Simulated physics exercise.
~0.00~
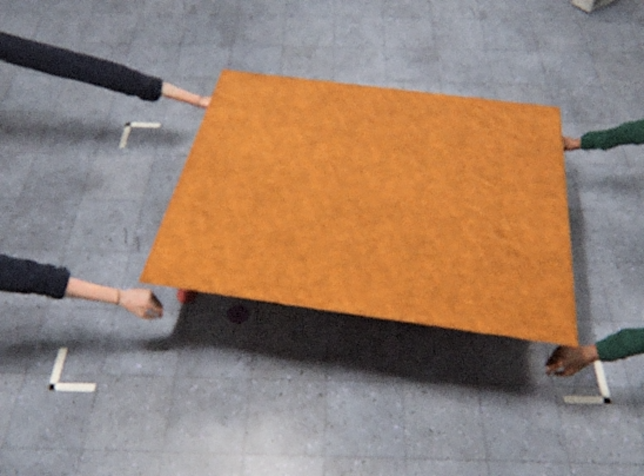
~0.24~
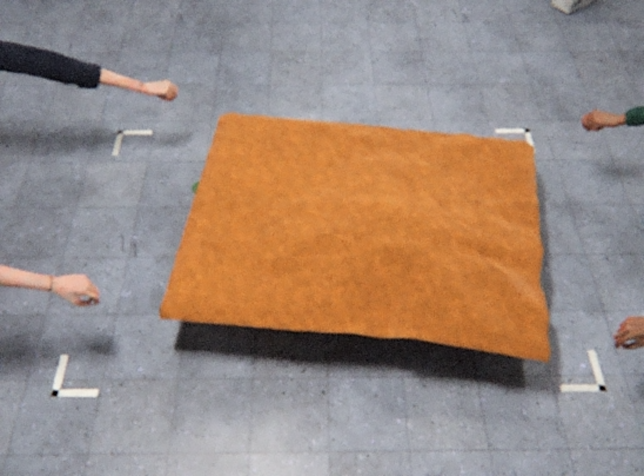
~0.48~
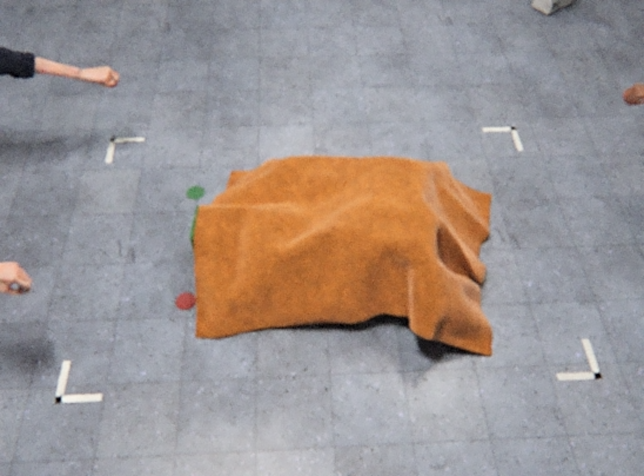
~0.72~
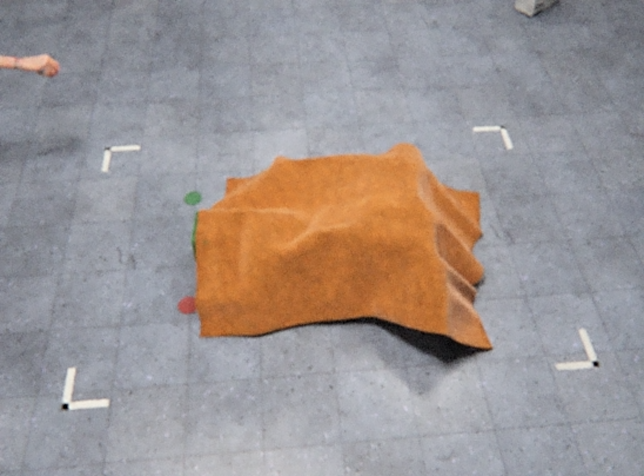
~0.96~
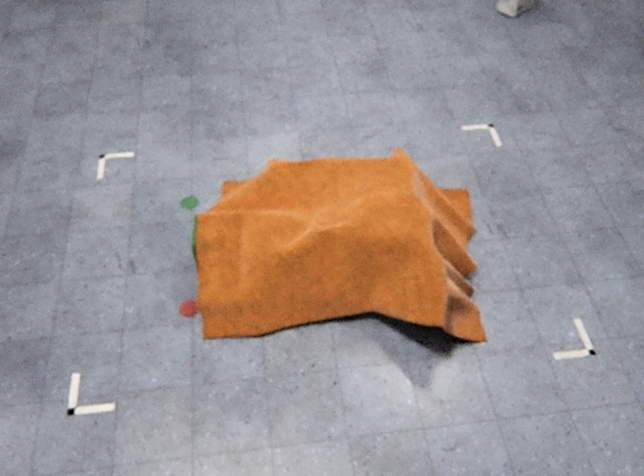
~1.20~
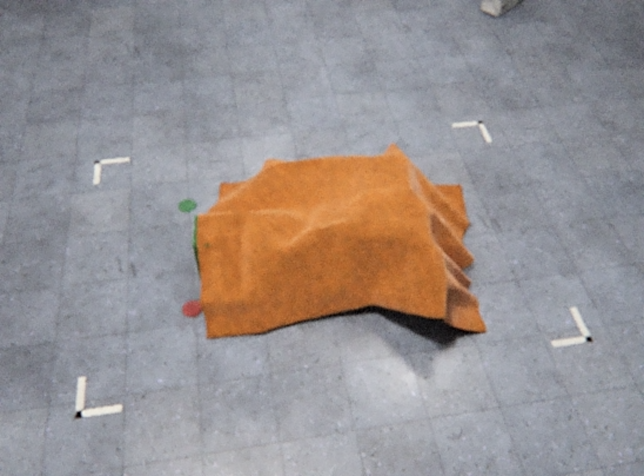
Orange-brown dust sheet released by four hands, dropping and draping in folds over hidden upright objects, green and red discs left showing.
